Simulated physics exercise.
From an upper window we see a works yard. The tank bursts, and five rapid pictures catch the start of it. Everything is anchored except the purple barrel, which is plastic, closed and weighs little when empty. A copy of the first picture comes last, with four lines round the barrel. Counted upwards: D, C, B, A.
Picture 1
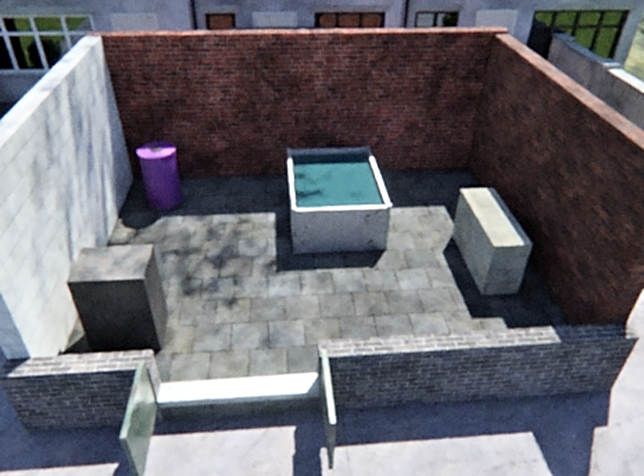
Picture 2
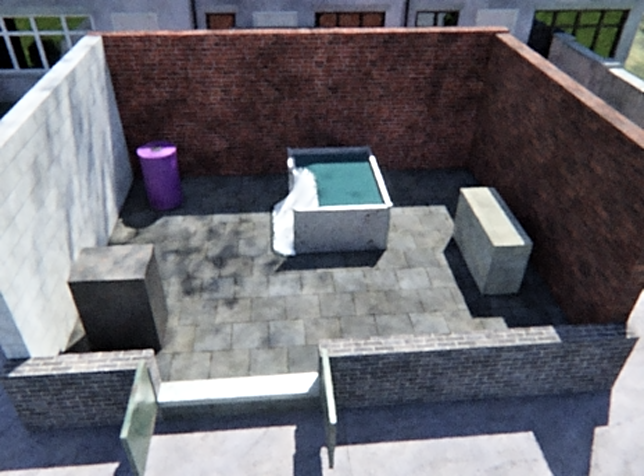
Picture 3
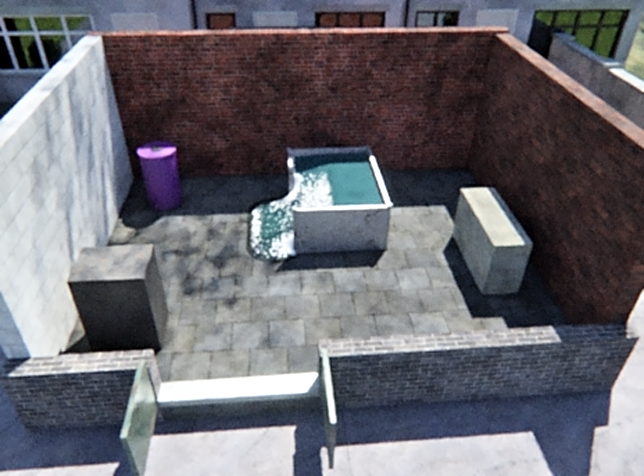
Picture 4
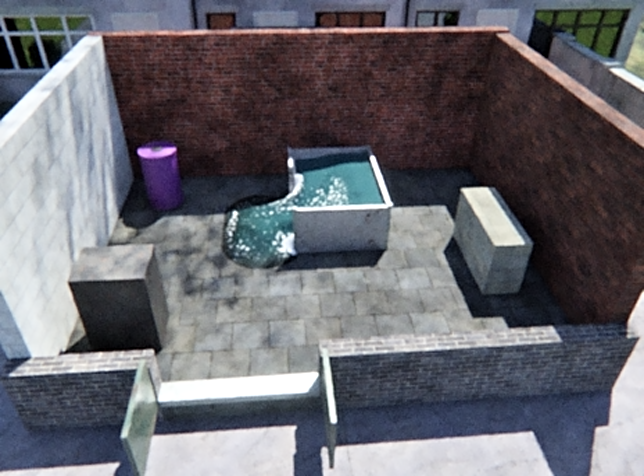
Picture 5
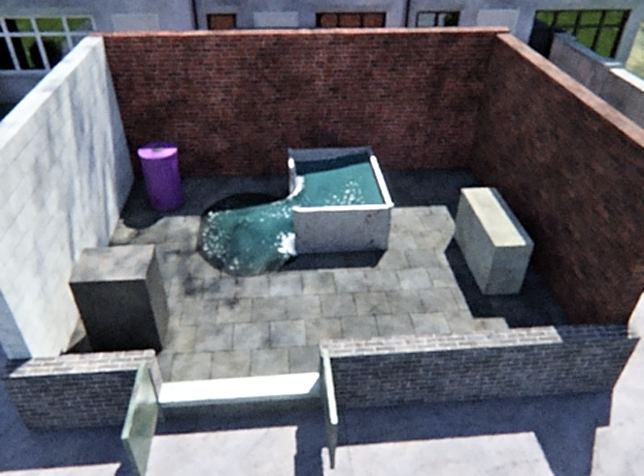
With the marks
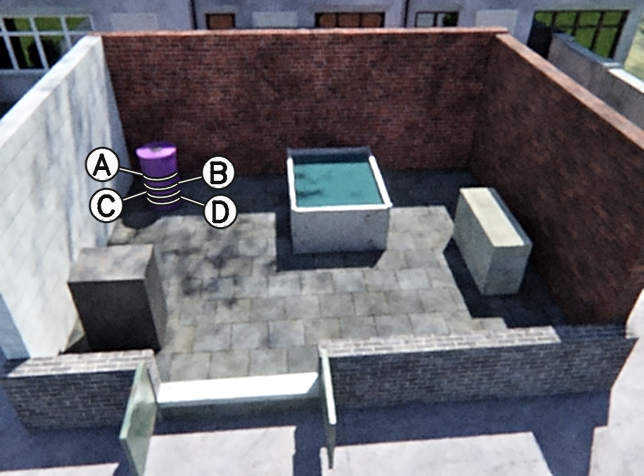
In a walled yard, water pours from a tank's left side and spreads across the paving.
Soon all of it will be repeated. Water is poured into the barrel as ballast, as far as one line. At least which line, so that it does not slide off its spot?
Take C.
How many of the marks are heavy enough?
Three.
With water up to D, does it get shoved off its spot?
Yes, that goes wrong.
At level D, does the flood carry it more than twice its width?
No, it does not.
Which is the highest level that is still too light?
D.
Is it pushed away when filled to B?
No.
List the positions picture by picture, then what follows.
In the first picture, lid of the purple barrel at (156, 150); tank full, its middle at (334, 180); open gate at (237, 348).
In the second picture, 2 % of the ground wet, in view closest to the barrel at (283, 252).
In the third picture, 4 % of the ground wet, in view closest to the barrel at (254, 213).
In the fourth picture, 7 % of the ground wet, in view closest to the barrel at (235, 205).
In the fifth picture, lid of the purple barrel at (158, 150); 10 % of the ground wet, in view closest to the barrel at (211, 210).
On the marked copy, A at (157, 179); B at (159, 189); C at (161, 197); D at (162, 203); from the bottom up D, C, B, A.
For level A, it does not move.
For level B, it does not move.
For level C, it does not move.
For level D, it is pushed about its own width away.
